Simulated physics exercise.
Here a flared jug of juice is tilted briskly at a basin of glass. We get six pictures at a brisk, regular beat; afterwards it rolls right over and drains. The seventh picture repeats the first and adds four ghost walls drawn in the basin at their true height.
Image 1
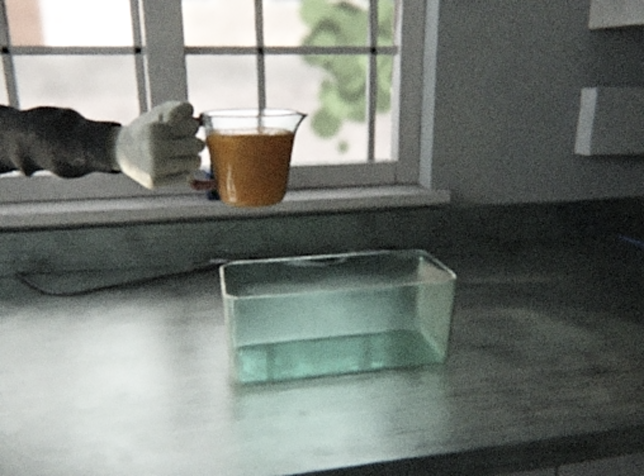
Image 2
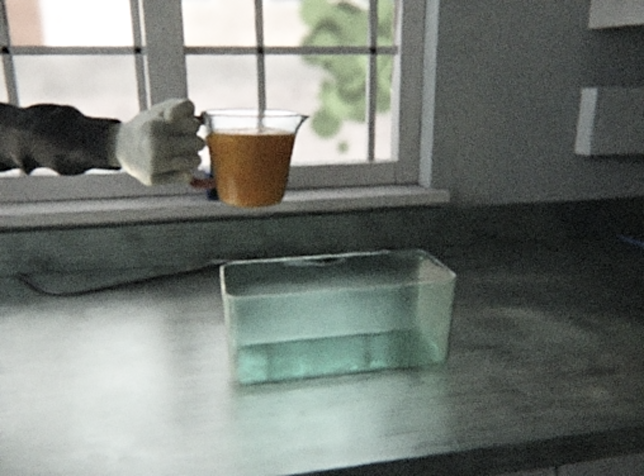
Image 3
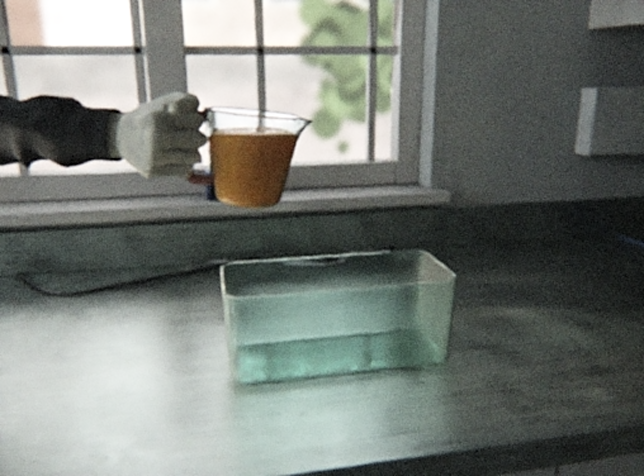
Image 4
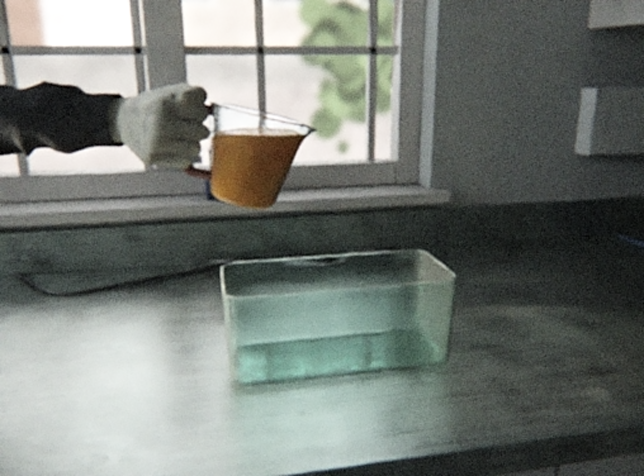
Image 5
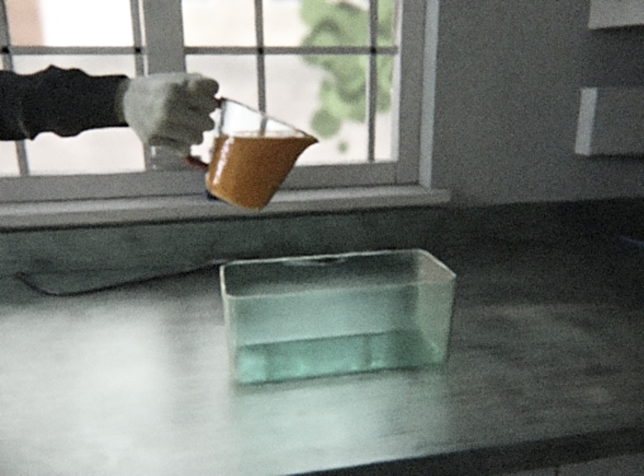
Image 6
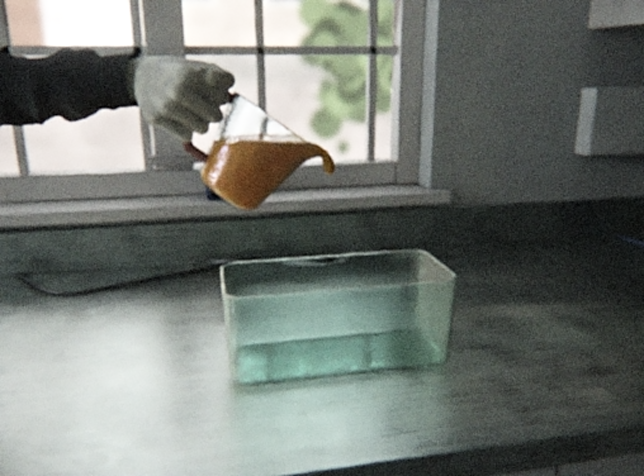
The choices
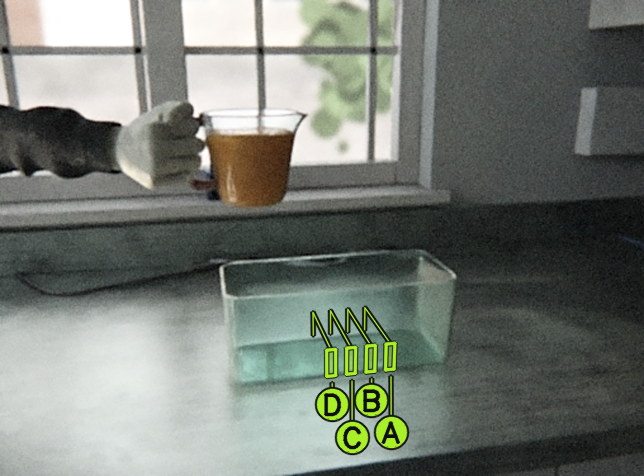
At the start, a pale hand at the left holds a clear jug of orange-brown juice upright above a glass basin with shallow greenish liquid on a counter by a window. The hand then tilts the jug to the right, increasingly steeply, until juice reaches just over its lip.
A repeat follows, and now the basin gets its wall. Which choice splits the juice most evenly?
Slot B.
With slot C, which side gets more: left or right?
The right one.
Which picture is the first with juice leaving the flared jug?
Picture 6.
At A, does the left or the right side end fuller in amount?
The left side.
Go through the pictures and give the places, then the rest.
The first frame shows upright, lip at (307, 114); basin from (232, 385) to (448, 361); nothing has left yet.
The second frame shows upright, lip at (308, 115); nothing has left yet.
The third frame shows tipped about 6°, lip at (311, 120); nothing has left yet.
The fourth frame shows tipped about 14°, lip at (315, 129); nothing has left yet.
The fifth frame shows tipped about 24°, lip at (319, 141); nothing has left yet.
The sixth frame shows tipped about 36°, lip at (320, 155); juice is over the lip, down to (329, 172).
In lime, A at (391, 376); B at (371, 378); C at (352, 380); D at (332, 383).
Choosing A, about 82 % ends left of the wall and 15 % right of it; 3 % is lost outside.
Choosing B, about 43 % ends left of the wall and 55 % right of it.
Choosing C, about 20 % ends left of the wall and 78 % right of it.
Choosing D, about 10 % ends left of the wall and 90 % right of it.
